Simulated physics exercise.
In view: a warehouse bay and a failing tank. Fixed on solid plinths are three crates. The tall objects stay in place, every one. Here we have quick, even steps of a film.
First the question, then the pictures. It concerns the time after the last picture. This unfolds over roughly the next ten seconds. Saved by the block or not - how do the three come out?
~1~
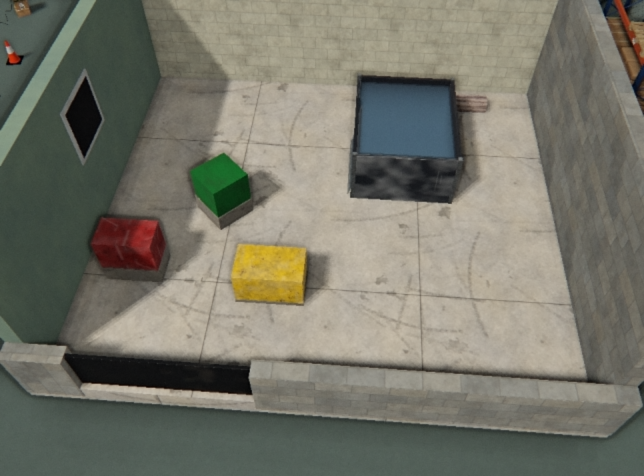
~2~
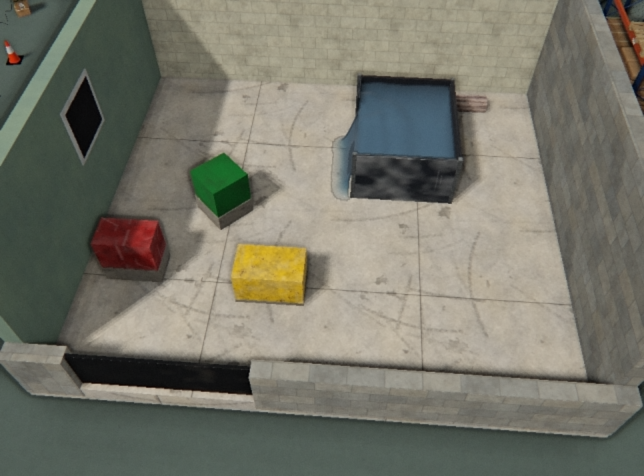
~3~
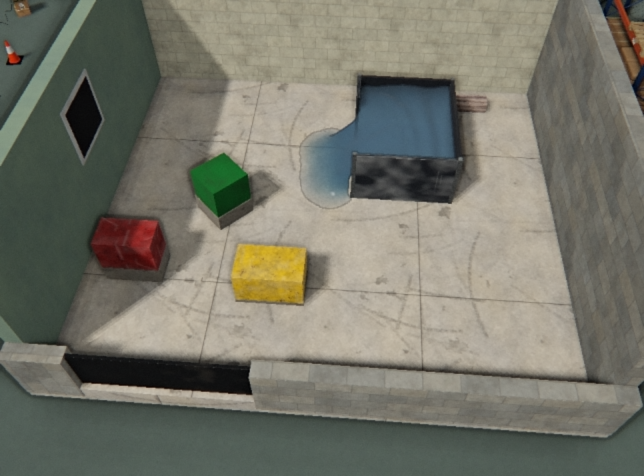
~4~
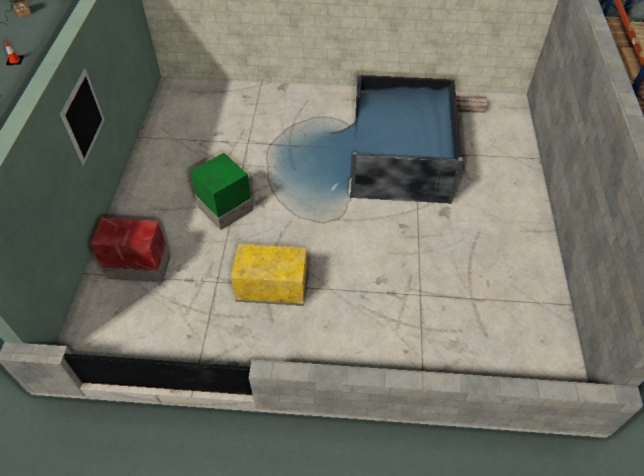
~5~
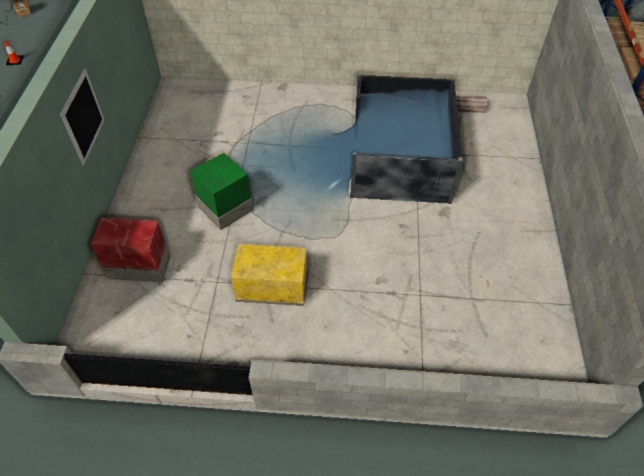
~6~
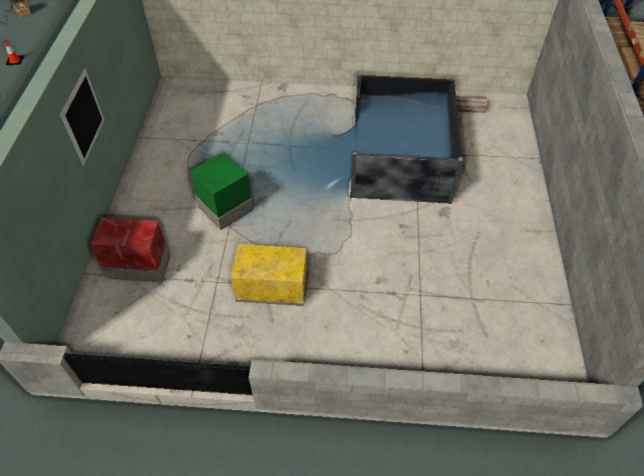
They come out like this: The yellow crate wet, the green crate wet, the red crate dry.
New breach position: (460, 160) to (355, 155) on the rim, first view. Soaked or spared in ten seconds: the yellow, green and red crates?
Result: Yellow crate gets overtopped, green crate is left untouched, red crate is left untouched.
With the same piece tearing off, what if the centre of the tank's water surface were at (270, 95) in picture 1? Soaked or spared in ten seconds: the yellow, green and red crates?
The yellow crate gets wet; the green crate keeps dry; the red crate ends up wet.
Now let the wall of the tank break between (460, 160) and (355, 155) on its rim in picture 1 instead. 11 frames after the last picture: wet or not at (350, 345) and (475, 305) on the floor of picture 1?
Submerged, submerged.
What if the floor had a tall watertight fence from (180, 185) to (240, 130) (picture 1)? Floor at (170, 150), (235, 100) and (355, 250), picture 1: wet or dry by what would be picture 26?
One by one: Soaked, soaked, soaked.
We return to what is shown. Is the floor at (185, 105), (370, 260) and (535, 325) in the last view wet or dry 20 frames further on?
Status per point, in sequence: Waterlogged, then waterlogged, then unwetted.
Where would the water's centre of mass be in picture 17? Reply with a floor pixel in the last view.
The spot I would choose is (268, 162).
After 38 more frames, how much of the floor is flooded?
It comes to roughly 80 in a hundred.
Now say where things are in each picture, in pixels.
The tank at (406, 119) is whole and still, in the first picture.
Water pours out at (357, 152) and has run to (347, 198), in the second picture.
Water pours out at (356, 155) and has run to (311, 139), in the third picture.
Water pours out at (356, 156) and has run to (272, 149), in the fourth picture.
Water pours out at (356, 157) and has run to (234, 154), in the fifth picture.
The front is at (193, 166), out from the gap at (356, 157), in the sixth picture.
A moment on, water covers 35 % of the floor; the yellow crate water round its plinth, the green crate water round its plinth, the red crate water round its plinth.
Next, water covers 45 % of the floor; the yellow crate water round its plinth, the green crate water round its plinth, the red crate water round its plinth.
Then, water covers 50 % of the floor; the yellow crate water round its plinth, the green crate water round its plinth, the red crate water round its plinth.
Later, water covers 80 % of the floor; the yellow crate water round its plinth, the green crate water round its plinth, the red crate water round its plinth.
In the end, water covers 100 % of the floor; the yellow crate was topped, the green crate was topped, the red crate stayed above the water.
